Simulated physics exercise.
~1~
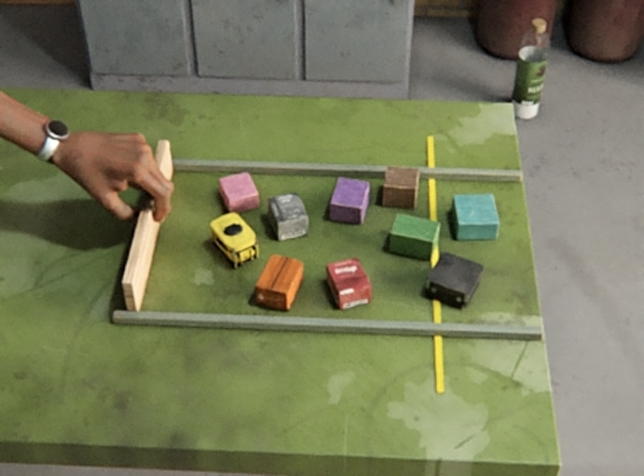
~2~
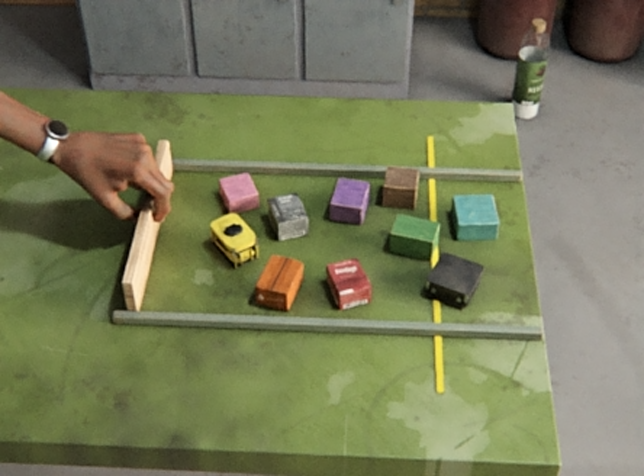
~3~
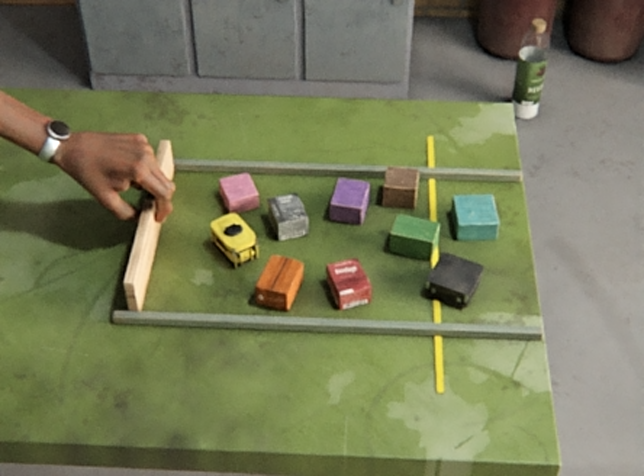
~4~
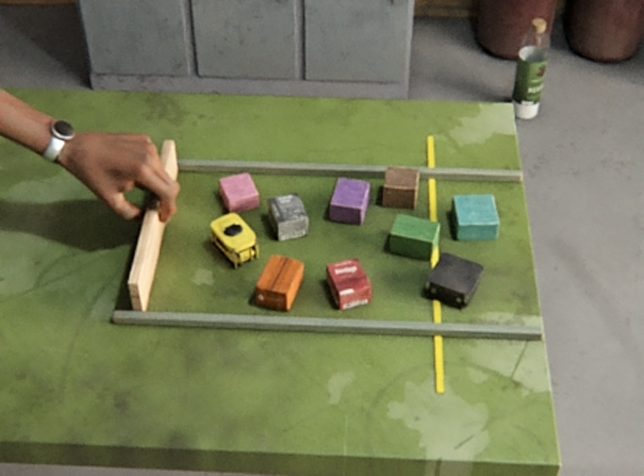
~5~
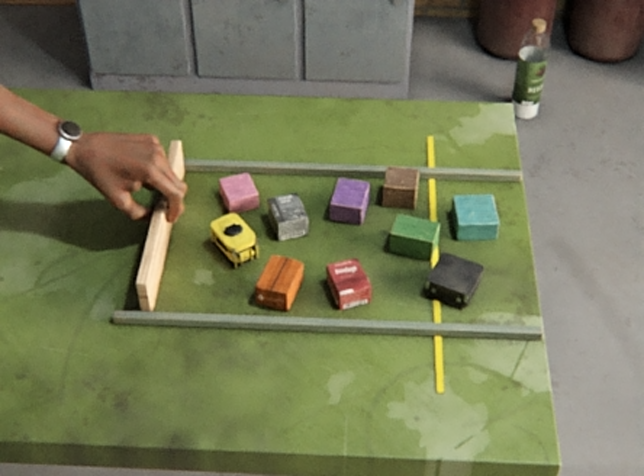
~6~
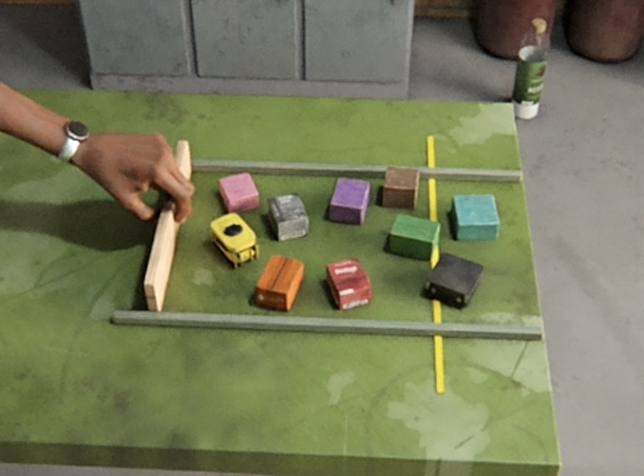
A hand wearing a watch slowly pushed a wooden board a short way to the right between two rails, while the ten small colourful blocks and toy-like pieces in front of it stayed still.
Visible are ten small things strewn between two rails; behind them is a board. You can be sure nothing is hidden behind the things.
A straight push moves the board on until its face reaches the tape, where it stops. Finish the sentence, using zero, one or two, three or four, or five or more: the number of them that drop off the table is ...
The number that drop off the table is zero.
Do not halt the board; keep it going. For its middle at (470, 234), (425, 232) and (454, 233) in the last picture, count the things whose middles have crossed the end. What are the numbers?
Over the end: 3, 0, 3.
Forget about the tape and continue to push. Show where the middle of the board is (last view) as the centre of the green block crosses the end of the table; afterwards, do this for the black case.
Its middle is about (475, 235) and about (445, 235).
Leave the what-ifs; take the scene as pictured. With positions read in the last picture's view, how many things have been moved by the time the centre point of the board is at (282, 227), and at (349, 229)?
First 4, after that 7.
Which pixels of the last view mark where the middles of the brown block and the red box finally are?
Final centres, in order: Near (513, 190), near (488, 292).
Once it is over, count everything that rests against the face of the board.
Count recorded: 4.
Early on, none off yet; turquoise block at rest near (475, 217); black case at rest near (455, 281); green block at rest near (414, 237).
Finally, the number that fall off is zero.
